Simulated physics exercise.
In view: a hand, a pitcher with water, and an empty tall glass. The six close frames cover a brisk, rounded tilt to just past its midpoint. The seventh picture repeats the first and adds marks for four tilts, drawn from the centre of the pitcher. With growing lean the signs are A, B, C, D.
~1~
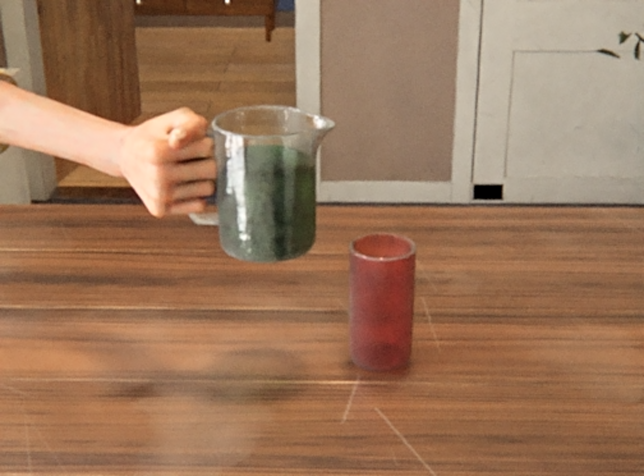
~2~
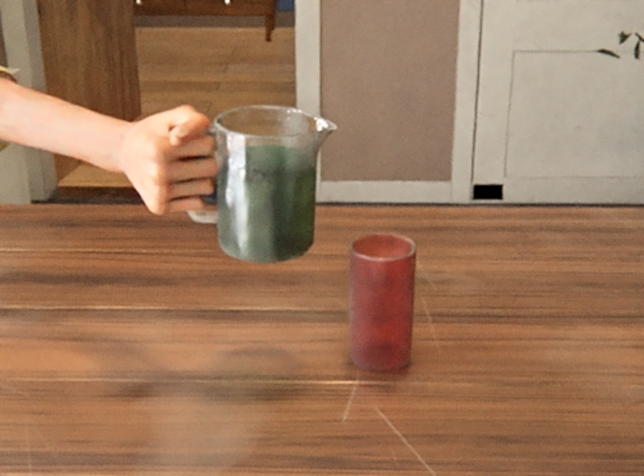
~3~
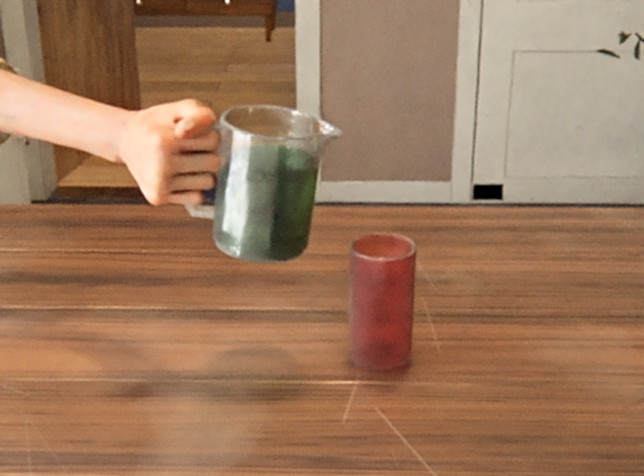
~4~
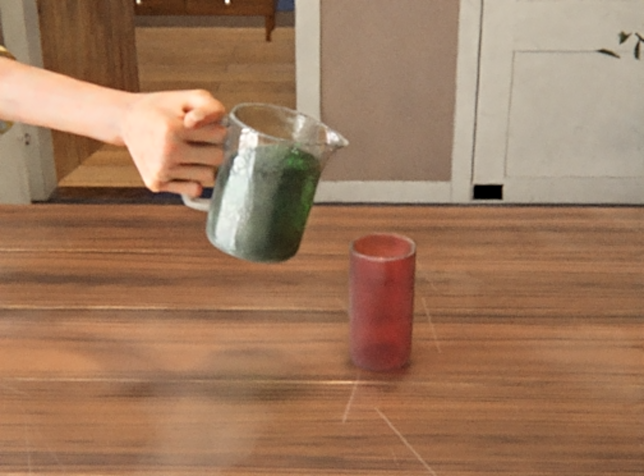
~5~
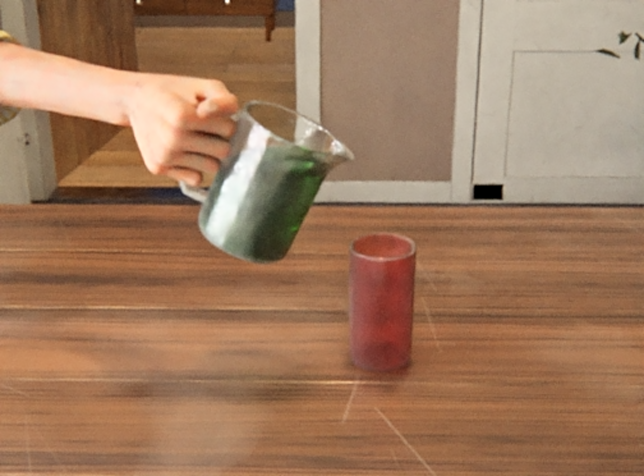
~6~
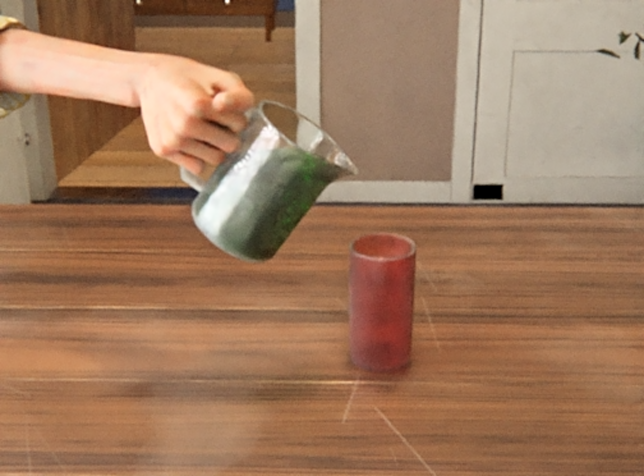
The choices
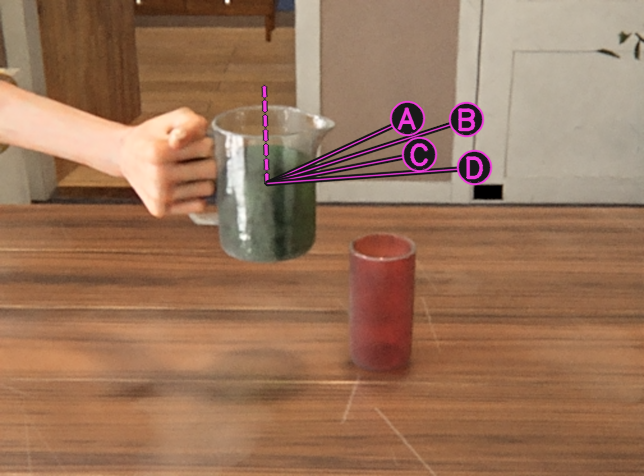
A hand holding a clear pitcher of dark green liquid kept it upright at first, then tilted it steadily to the right, its spout above a tall red glass on a wooden table.
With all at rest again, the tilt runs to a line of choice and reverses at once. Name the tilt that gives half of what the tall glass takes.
Go for A.
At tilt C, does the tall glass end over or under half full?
Over half.
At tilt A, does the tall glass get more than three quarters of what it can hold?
No, less.
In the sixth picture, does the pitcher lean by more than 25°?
Yes.
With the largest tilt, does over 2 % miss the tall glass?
Yes, it does.
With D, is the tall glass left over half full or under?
Over.
In magenta, A at (392, 125); B at (450, 124); C at (402, 157); D at (457, 169).
Choosing A, the tall glass ends with about 51 % of what it can hold.
Choosing B, the tall glass ends with about 73 % of what it can hold.
Choosing C, the tall glass ends with about 92 % of what it can hold.
Choosing D, the tall glass ends with about 97 % of what it can hold; 12 % of the water is spilt.
